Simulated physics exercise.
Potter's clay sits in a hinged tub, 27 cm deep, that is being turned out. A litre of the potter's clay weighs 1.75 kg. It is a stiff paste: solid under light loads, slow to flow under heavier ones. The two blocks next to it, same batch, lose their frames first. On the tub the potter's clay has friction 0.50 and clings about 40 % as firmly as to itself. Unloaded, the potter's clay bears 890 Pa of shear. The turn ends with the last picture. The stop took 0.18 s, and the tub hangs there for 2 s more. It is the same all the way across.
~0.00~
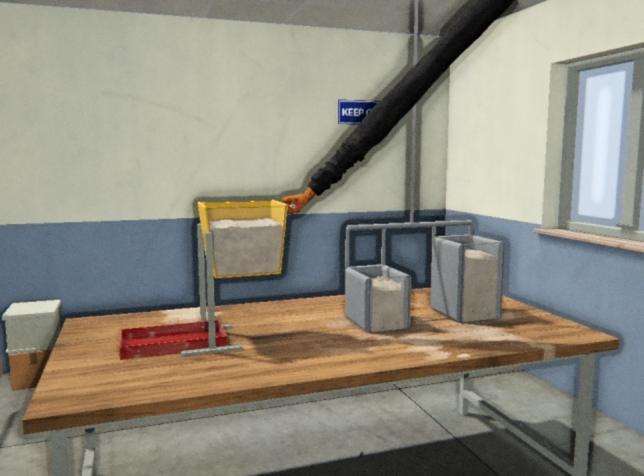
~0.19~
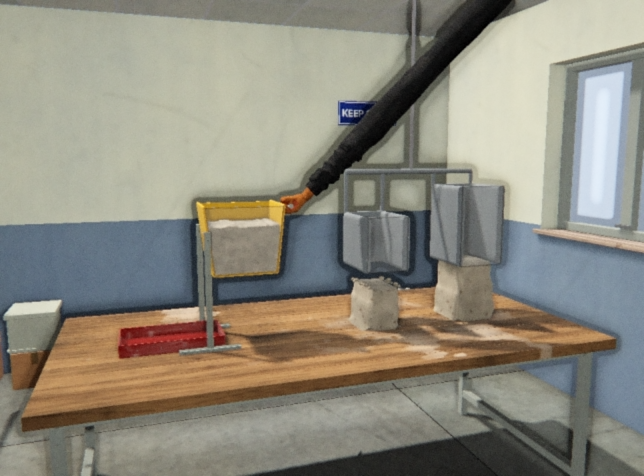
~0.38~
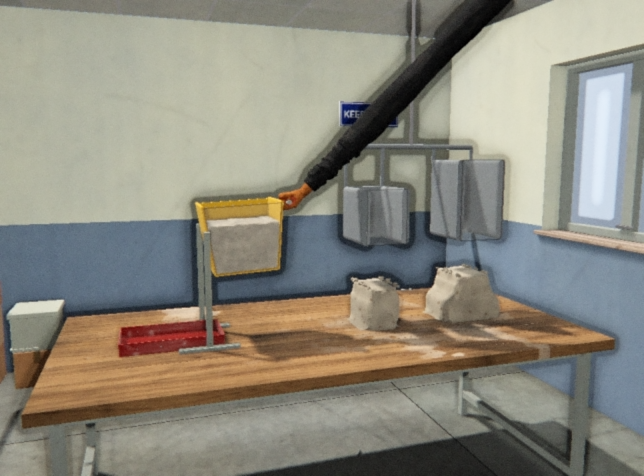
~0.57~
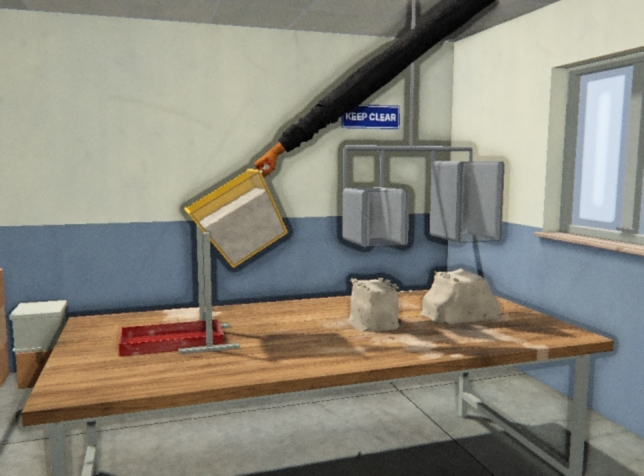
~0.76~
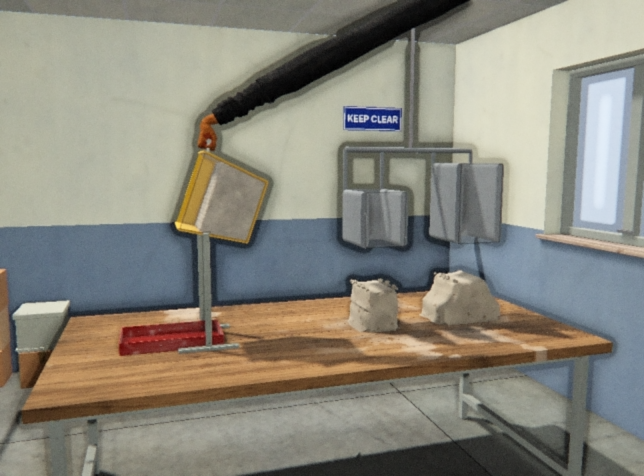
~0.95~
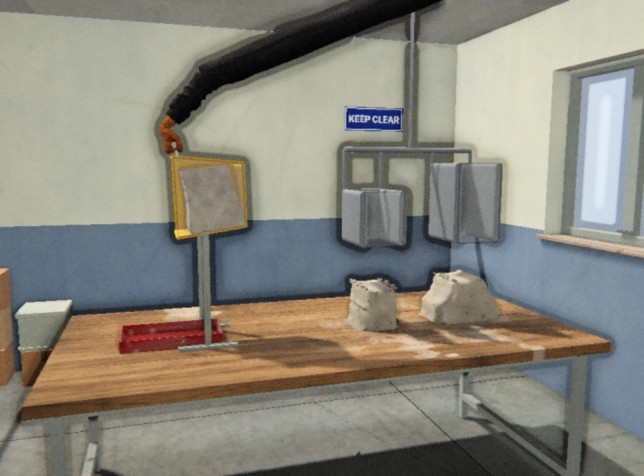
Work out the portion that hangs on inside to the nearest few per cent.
Close to 49 per cent.
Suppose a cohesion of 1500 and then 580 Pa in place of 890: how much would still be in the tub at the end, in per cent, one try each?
In that order: 95 %, 45 %.
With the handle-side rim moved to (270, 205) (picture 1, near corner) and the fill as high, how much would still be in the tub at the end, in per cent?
It would be near 100 %.
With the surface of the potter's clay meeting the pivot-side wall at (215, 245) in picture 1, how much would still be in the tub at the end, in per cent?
Then about 65 %.
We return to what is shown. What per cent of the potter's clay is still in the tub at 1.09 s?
Near 90 %.
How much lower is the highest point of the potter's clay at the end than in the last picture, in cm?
Some 13 cm.
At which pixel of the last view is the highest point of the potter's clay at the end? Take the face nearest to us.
Around (224, 198).
After 1.09 s, the tub is at 92 degrees and holds 92 %.
After 1.26 s, the tub is at 92 degrees and holds 60 %.
After 1.43 s, the tub is at 92 degrees and holds 49 %.
After 1.60 s, the tub is at 92 degrees and holds 49 %.
After 2.95 s, at the end, the tub is at 92 degrees and holds 49 %.
